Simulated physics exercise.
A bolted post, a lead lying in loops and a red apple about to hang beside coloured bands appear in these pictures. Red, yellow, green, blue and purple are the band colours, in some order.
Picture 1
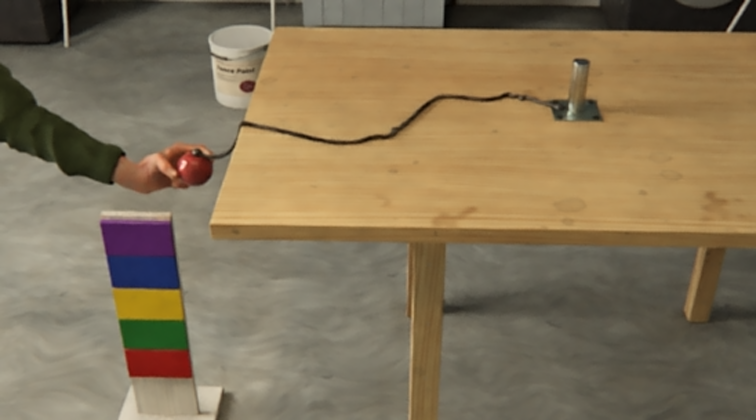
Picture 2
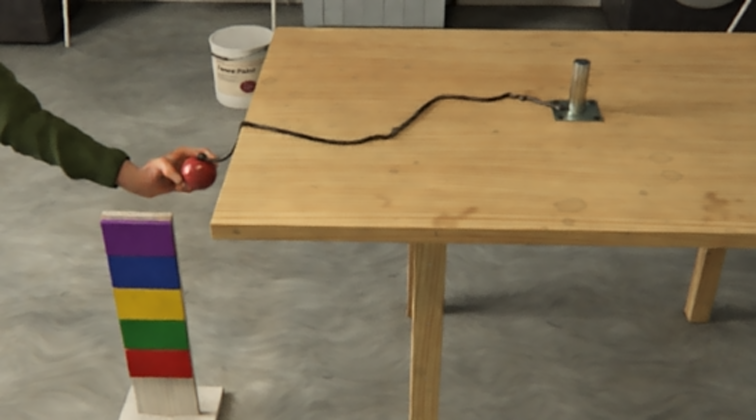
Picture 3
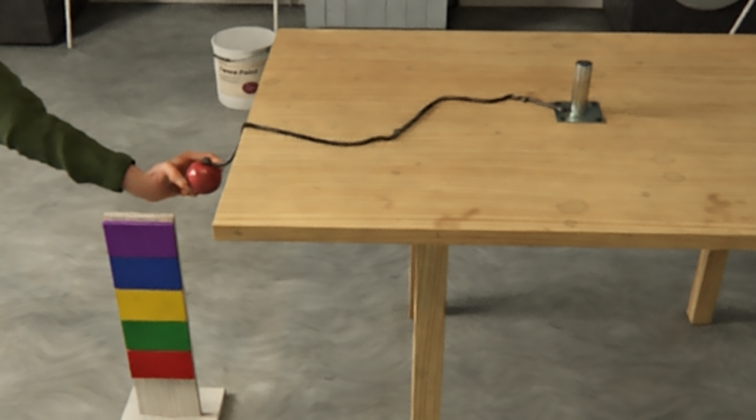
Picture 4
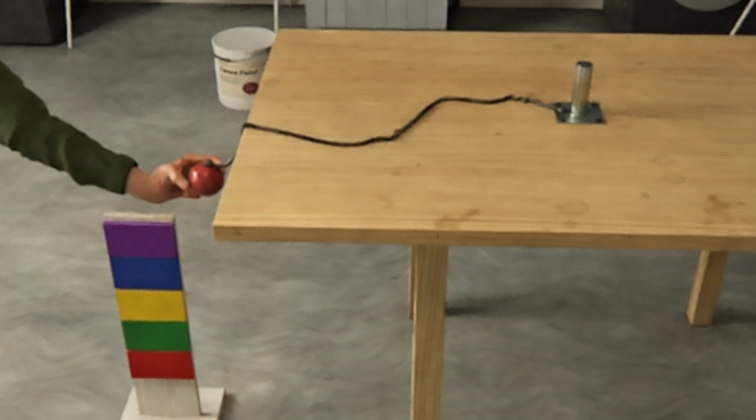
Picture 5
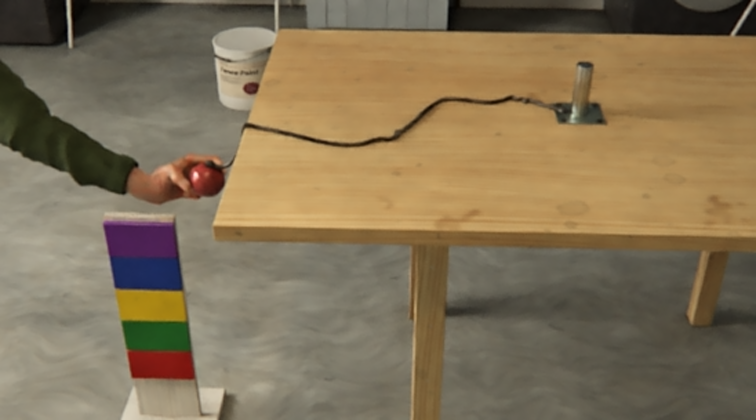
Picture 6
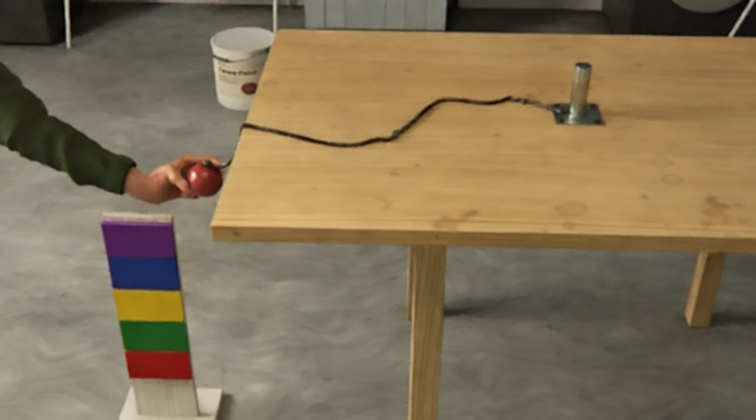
A hand holds a red ball on a dark cord beside a table, barely moving.
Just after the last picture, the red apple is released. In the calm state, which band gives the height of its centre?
The blue band gives it.
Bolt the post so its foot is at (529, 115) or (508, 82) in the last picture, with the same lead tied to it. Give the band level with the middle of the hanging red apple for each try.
It would be yellow; yellow.
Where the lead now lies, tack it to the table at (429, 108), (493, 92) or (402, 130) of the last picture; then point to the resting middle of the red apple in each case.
Near (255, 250), then (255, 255), then (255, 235).
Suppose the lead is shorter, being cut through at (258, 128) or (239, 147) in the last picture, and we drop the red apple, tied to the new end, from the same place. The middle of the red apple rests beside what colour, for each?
Taking them in turn: Higher than all five; purple.
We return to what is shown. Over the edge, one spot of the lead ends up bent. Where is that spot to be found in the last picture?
Location: About (326, 144).
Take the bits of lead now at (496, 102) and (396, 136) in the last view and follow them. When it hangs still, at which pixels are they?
In that view they sit near (473, 116) and near (318, 119).
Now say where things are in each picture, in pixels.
Red apple (195, 169); purple (137, 240); blue (143, 273); yellow (148, 305); green (153, 336); red (158, 365), in the first frame.
Red apple (200, 173); lead through (525, 97) (457, 97) (409, 121) (346, 143) (264, 128), in the second frame.
Red apple (205, 177), in the third frame.
Red apple (206, 180); lead through (527, 99) (459, 99) (412, 123) (349, 145) (266, 129), in the fourth frame.
Red apple (208, 180), in the fifth frame.
Red apple (206, 180); lead through (526, 100) (458, 100) (410, 123) (347, 146) (265, 130), in the sixth frame.
Soon after, apple near (226, 272); level with blue.
Then, apple near (284, 268); level with blue.
Further on, apple near (257, 276); level with blue.
At rest, apple near (249, 274); level with blue. The lead holds its middle at blue.
